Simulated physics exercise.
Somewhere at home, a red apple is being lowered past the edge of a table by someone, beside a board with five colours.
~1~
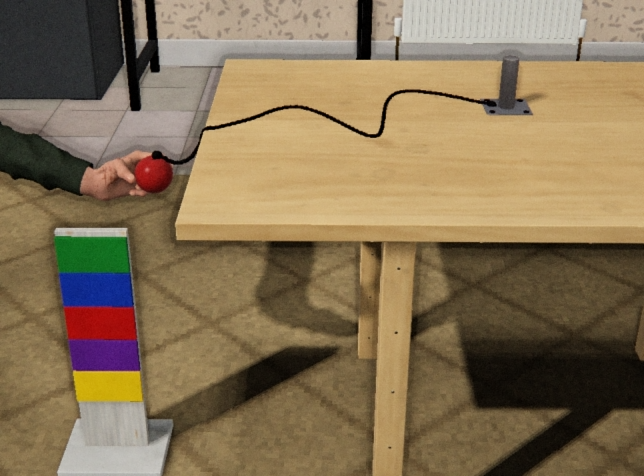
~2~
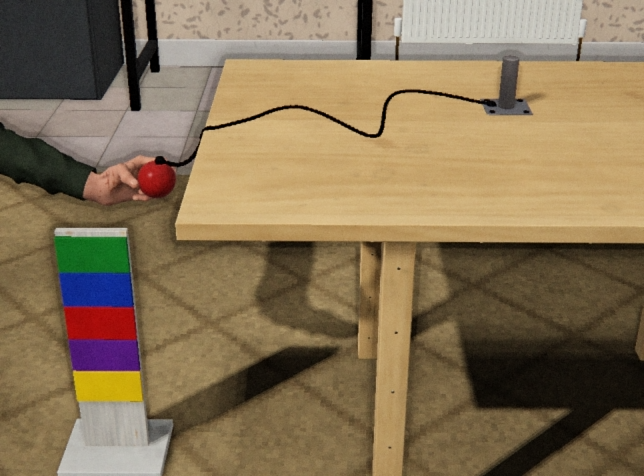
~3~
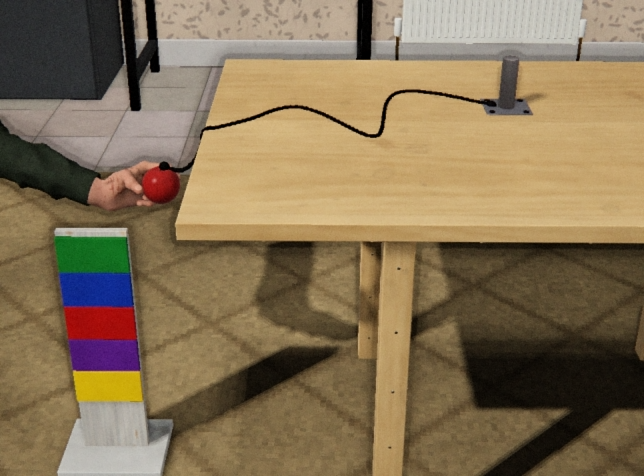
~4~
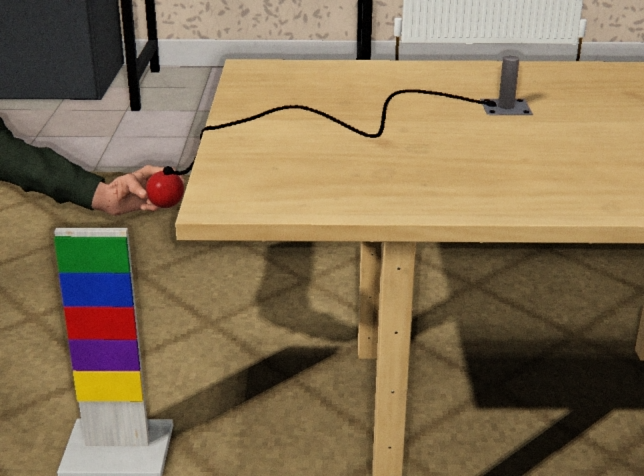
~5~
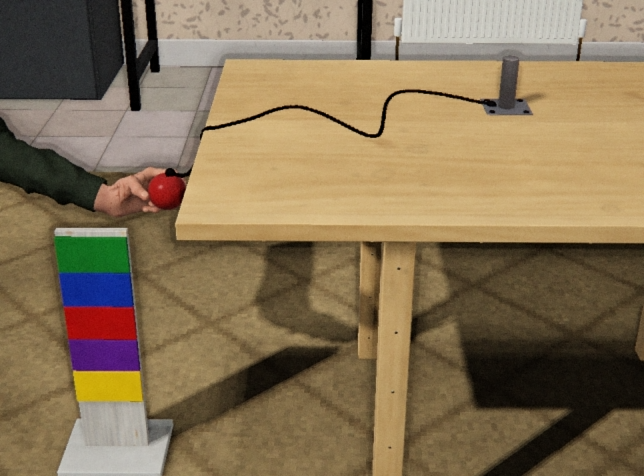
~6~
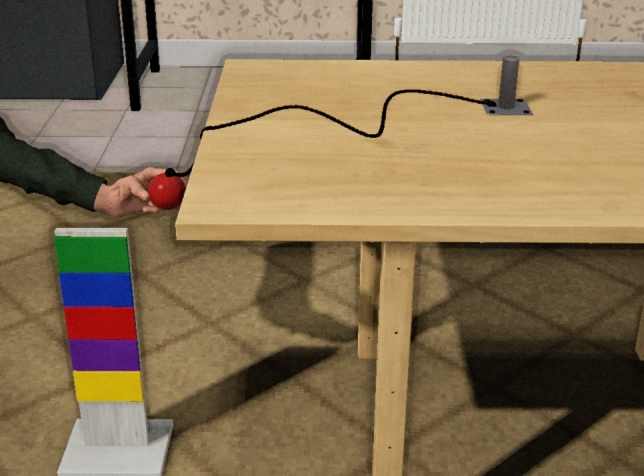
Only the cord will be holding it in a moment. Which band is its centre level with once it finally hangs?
Purple.
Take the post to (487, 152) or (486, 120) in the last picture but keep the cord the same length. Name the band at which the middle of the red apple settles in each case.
Try one - yellow; try two - yellow.
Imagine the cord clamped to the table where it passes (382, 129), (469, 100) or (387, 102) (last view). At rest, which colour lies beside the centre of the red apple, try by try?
In order: Blue; purple; red.
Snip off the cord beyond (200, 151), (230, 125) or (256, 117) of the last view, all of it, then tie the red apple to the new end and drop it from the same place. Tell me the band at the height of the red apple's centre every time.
Results, first to last: Red; blue; green.
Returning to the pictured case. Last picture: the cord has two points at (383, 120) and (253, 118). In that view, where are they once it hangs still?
(307, 116) and (215, 229).
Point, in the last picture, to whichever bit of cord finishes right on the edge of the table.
Location: About (336, 121).
Soon after, apple near (210, 337); level with purple.
Then, apple near (231, 339); level with purple.
At rest, apple near (221, 344); level with purple. Its centre hangs level with the purple band.
